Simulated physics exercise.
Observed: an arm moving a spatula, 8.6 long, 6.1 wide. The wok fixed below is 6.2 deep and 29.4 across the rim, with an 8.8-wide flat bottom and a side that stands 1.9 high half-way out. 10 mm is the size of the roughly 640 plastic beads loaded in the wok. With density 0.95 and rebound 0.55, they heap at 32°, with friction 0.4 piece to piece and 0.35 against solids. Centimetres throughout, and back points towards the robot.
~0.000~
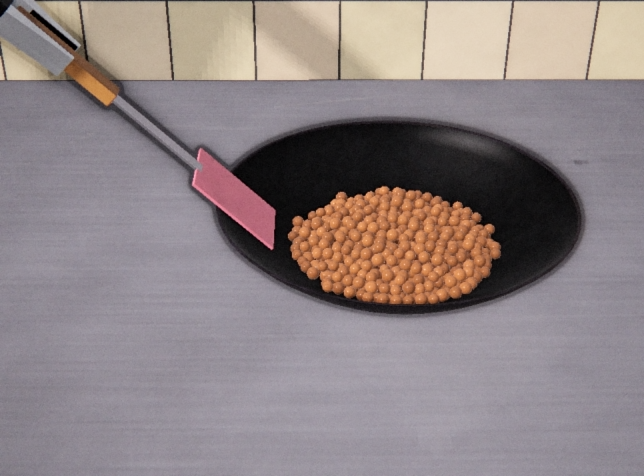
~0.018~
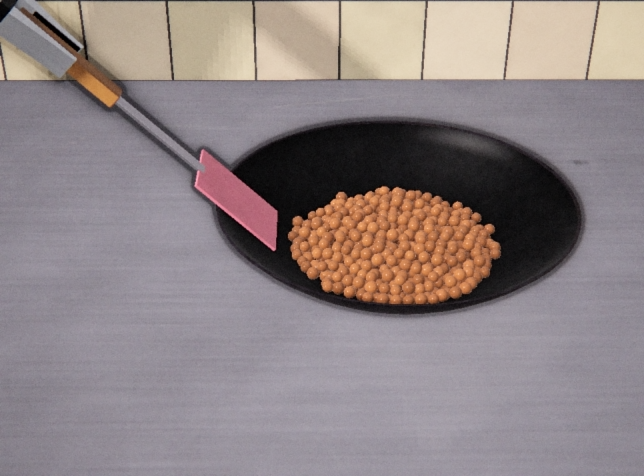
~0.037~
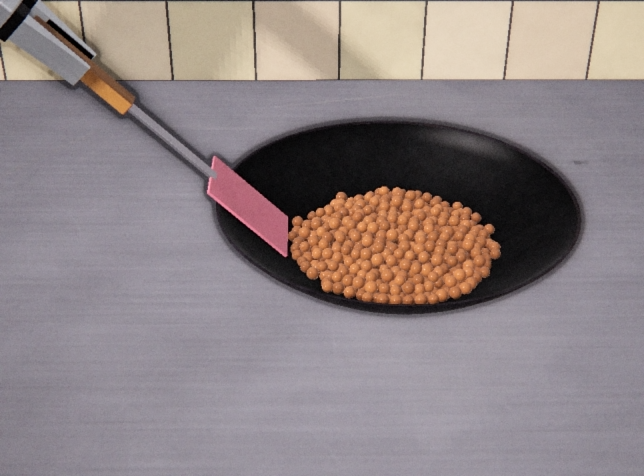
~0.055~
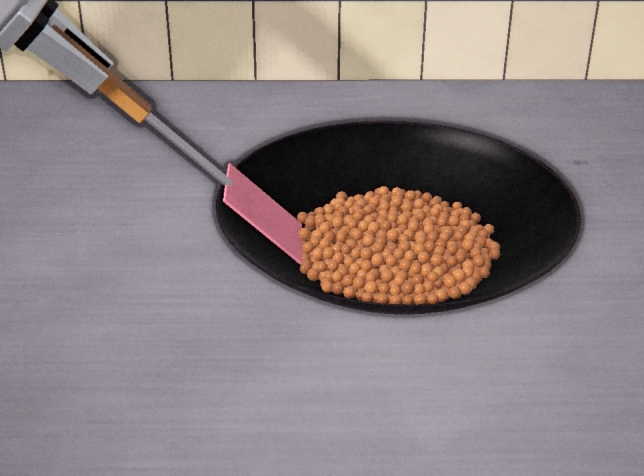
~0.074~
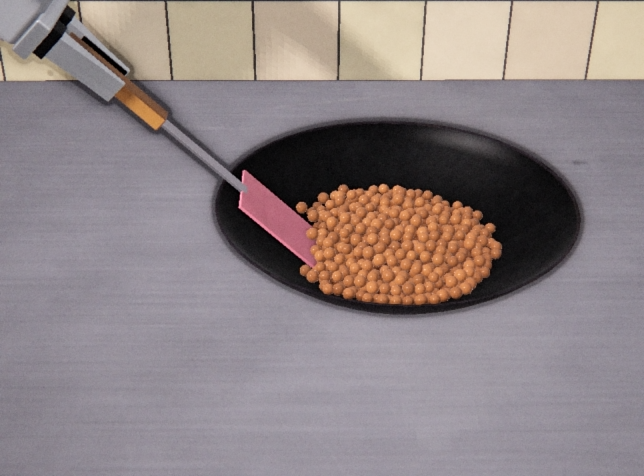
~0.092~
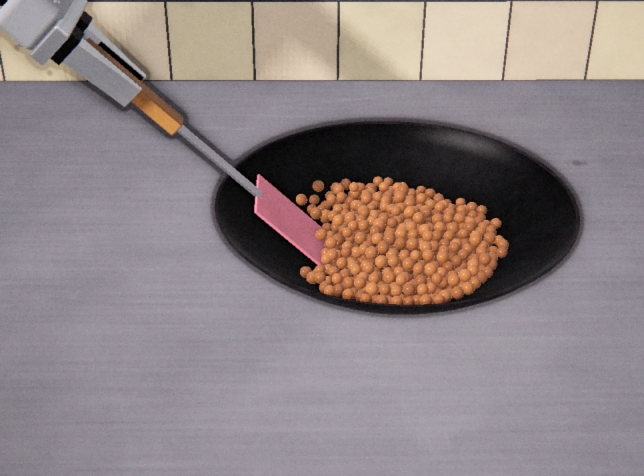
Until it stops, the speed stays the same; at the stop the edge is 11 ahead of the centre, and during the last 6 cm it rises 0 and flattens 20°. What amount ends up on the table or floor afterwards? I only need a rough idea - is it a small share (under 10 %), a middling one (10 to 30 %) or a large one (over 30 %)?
A middling one, 10 to 30 %.
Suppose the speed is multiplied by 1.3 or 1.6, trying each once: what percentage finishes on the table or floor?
About 20 and 25 per cent.
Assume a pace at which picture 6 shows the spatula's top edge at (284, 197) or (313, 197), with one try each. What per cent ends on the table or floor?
I'd estimate some 25 and 30 in a hundred.
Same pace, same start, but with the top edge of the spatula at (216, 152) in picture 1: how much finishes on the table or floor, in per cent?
I'd estimate close to 15 per cent.
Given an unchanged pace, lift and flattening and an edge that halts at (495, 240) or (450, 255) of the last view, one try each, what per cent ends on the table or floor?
I'd say roughly 0 per cent, then roughly 0 per cent.
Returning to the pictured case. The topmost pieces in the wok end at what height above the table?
About 7.0 centimetres.
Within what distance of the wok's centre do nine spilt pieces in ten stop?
Distance: Approx. 35 cm.
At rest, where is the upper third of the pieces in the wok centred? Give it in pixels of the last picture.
Pixel estimate: About (501, 224).
By 0.18 s, sloping 45°, highest piece 5 above the table; 643 in the wok.
By 0.27 s, sloping 40°, highest piece 6 above the table; 643 in the wok.
By 0.51 s, sloping 25°, highest piece 8 above the table; 556 in the wok, 83 on the table or floor, 4 on the blade or in flight.
By 1.56 s, sloping 25°, highest piece 7 above the table; 555 in the wok, 88 on the table or floor.
Final count, 555 in the wok, 88 on the table or floor. That is 14 % on the table or floor.
